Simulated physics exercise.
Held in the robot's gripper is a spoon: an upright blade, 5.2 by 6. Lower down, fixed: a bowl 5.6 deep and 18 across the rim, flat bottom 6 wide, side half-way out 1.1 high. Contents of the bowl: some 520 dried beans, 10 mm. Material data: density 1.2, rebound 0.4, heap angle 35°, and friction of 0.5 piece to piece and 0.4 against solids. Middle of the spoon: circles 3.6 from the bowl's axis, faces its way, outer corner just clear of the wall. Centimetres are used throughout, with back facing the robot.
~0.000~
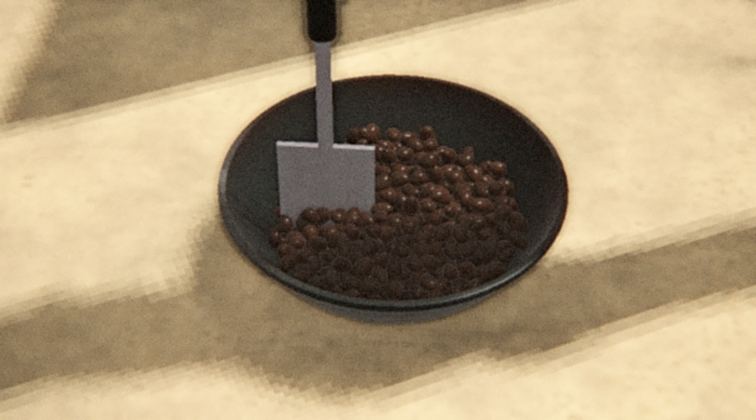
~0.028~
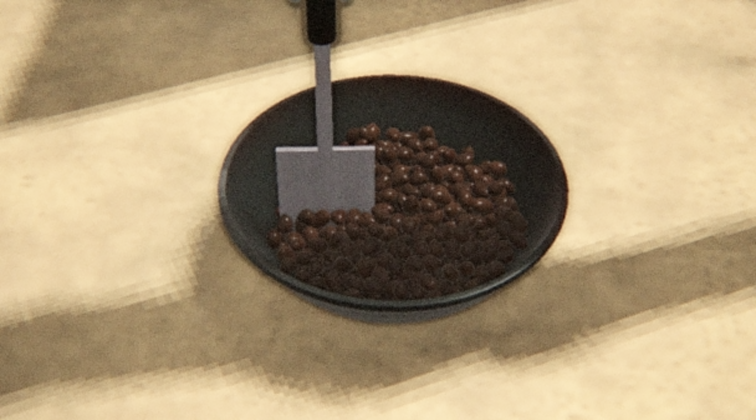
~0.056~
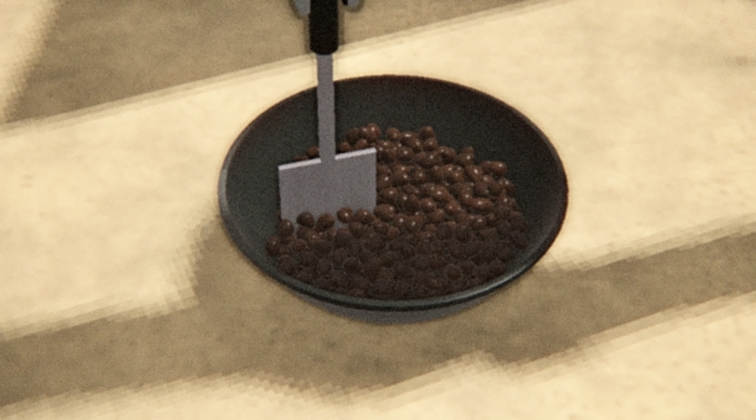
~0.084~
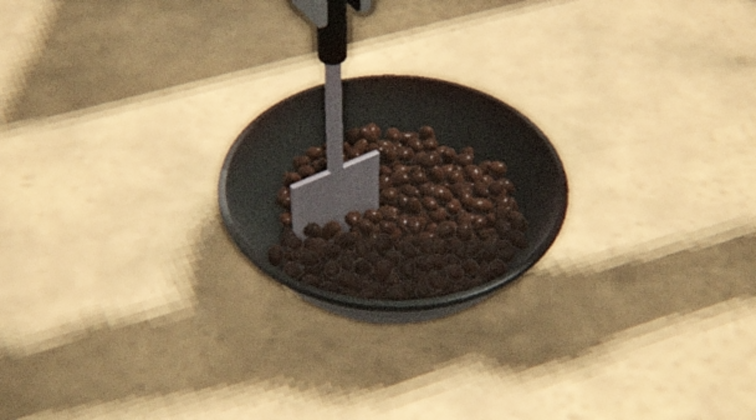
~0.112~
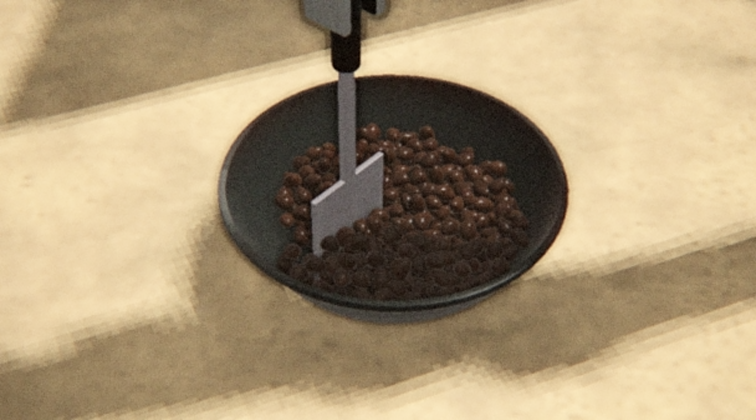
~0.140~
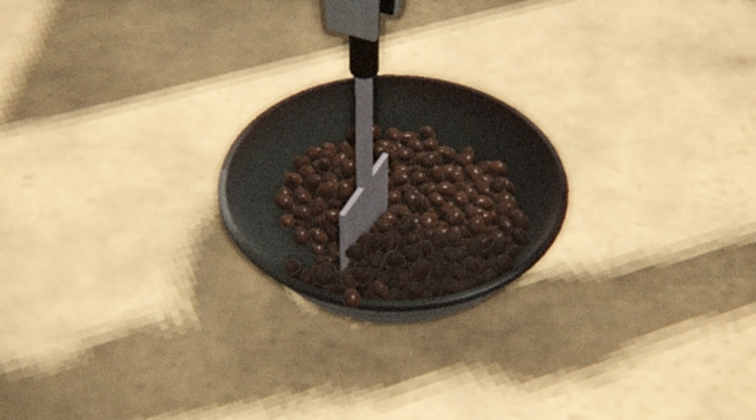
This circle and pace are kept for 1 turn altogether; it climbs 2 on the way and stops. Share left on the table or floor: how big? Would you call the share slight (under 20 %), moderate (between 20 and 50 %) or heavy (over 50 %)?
I would call it slight.
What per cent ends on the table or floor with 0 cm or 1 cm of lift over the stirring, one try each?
Near 20 in a hundred, then 15 in a hundred.
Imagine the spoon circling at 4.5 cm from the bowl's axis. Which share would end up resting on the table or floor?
It would be near 10 per cent.
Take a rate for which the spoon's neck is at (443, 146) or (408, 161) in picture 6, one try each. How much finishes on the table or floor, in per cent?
Near 30 in a hundred for the first and near 25 in a hundred for the second.
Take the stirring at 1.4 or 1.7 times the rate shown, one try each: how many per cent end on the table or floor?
Some 25 and 30 per cent.
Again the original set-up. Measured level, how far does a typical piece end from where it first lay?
Roughly 4 cm, measured level.
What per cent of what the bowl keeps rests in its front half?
Around 50 per cent of what the bowl keeps.
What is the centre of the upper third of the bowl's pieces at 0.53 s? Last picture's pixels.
Centre, approx.: (347, 141).
After 0.33 s, 181° round, highest piece 8 above the table; 501 in the bowl, 10 on the table or floor, 14 in flight or on the tool.
After 0.53 s, 293° round, highest piece 9 above the table; 469 in the bowl, 40 on the table or floor, 16 in flight or on the tool.
After 0.82 s, 0° round, highest piece 5 above the table; 460 in the bowl, 65 on the table or floor.
After 1.52 s, 0° round, highest piece 5 above the table; 460 in the bowl, 65 on the table or floor.
At rest, 460 in the bowl, 65 on the table or floor. That is 12 % on the table or floor.
